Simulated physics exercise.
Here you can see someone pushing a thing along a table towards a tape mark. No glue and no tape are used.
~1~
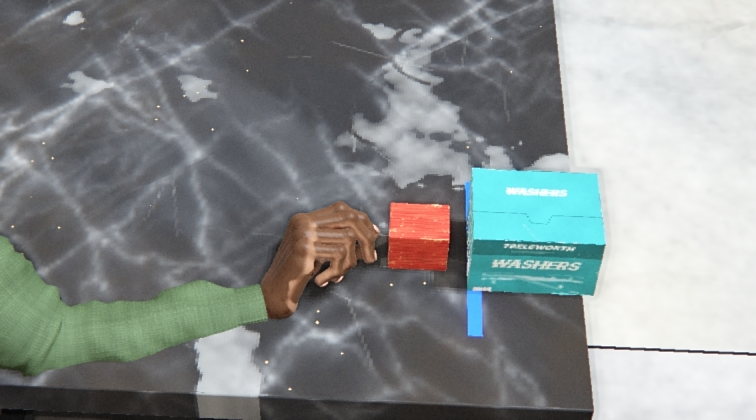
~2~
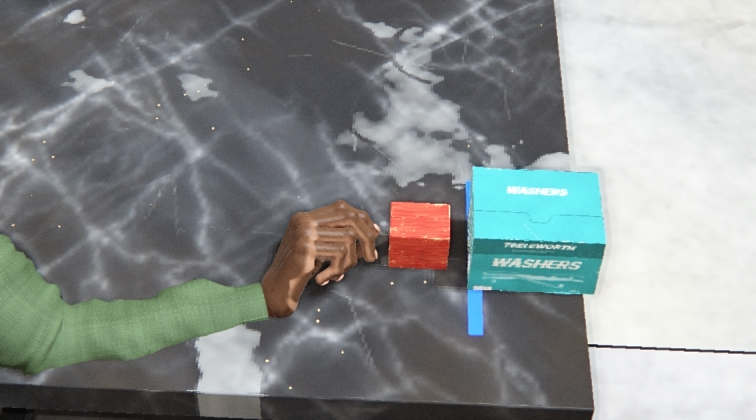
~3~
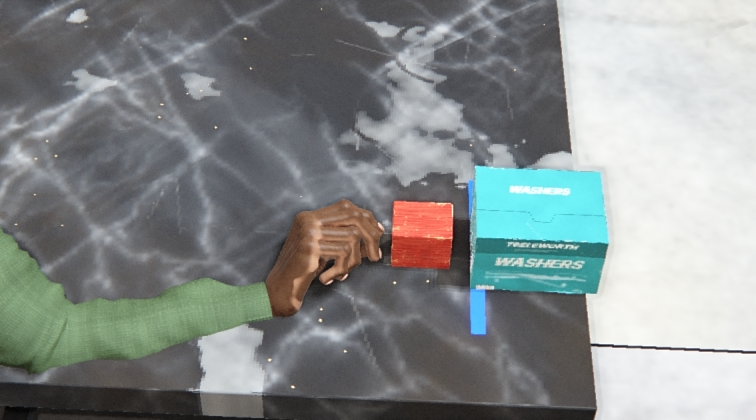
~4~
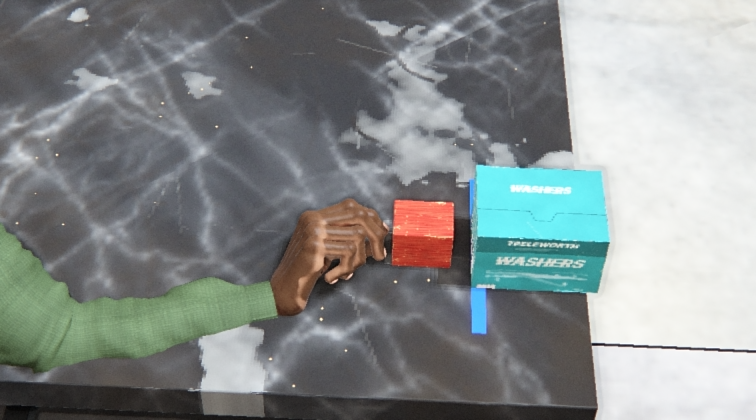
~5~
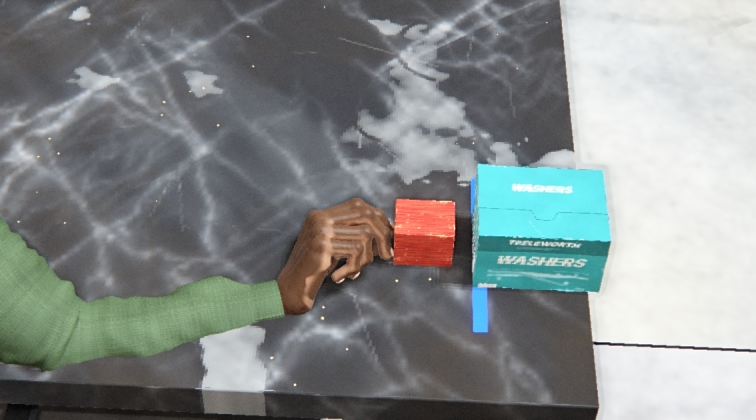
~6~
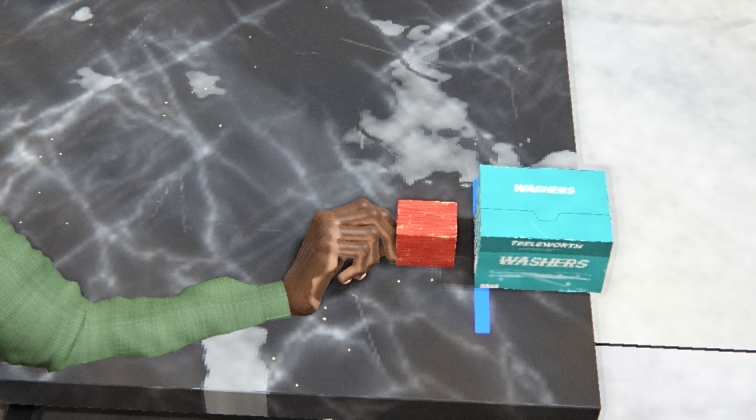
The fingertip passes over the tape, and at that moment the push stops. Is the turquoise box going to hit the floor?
Looks like it's going to be gone from the table.
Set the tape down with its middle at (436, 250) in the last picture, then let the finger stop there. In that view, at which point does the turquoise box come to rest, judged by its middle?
It finishes somewhere near (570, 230).
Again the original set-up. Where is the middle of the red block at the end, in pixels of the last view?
Around (519, 238).
Then, 1.74 s after the last picture, turquoise box tipped 47° from how it was near (630, 249).
Then, 1.94 s after the last picture, turquoise box falling near (633, 396).
Then, 2.10 s after the last picture, turquoise box down below.
By the end, the turquoise box falls off the table.
